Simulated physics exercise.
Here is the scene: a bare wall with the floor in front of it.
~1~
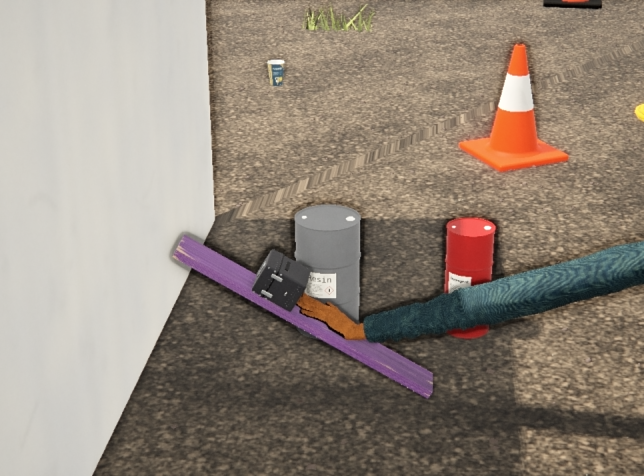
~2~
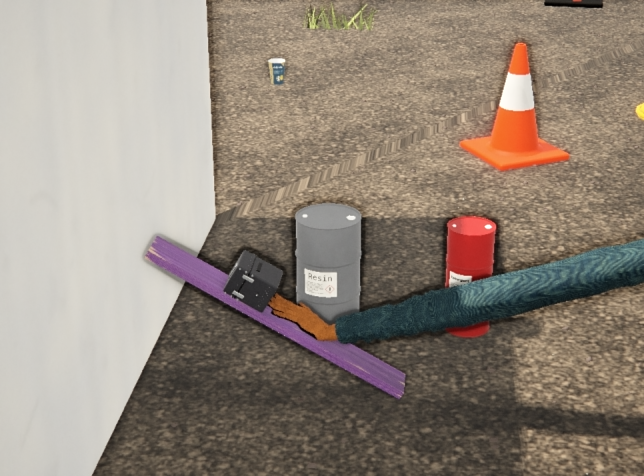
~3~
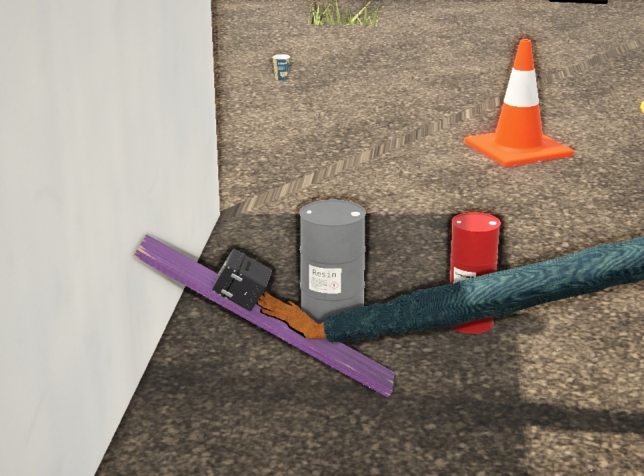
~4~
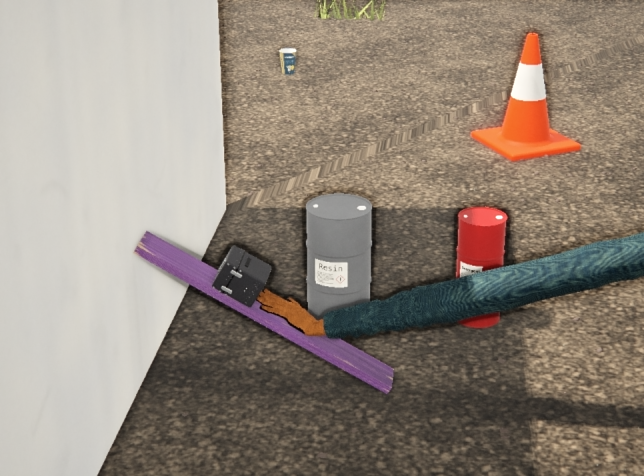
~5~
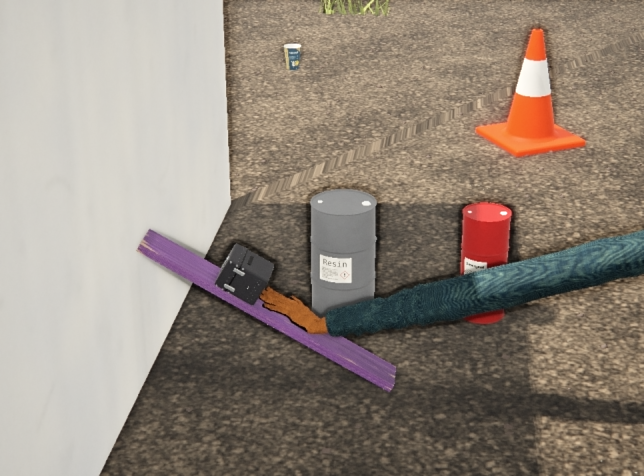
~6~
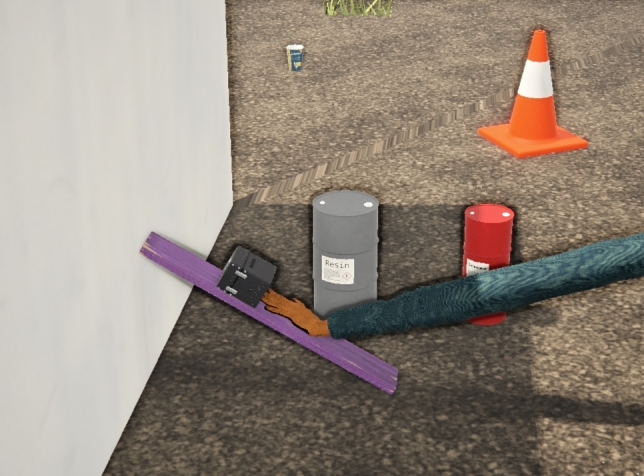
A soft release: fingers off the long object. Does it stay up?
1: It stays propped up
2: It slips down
2.
Then, 0.30 s past the last view, purple plank 12° lower than it was left near (284, 337).
Then, 0.40 s past the last view, purple plank 30° lower than it was left near (295, 375).
Then, 0.50 s past the last view, purple plank 30° lower than it was left near (296, 370).
Finally, moved from the start, purple plank; the other 2 still in place. Final places as the last picture's camera would see them, purple plank near (296, 376). The plank gives way.
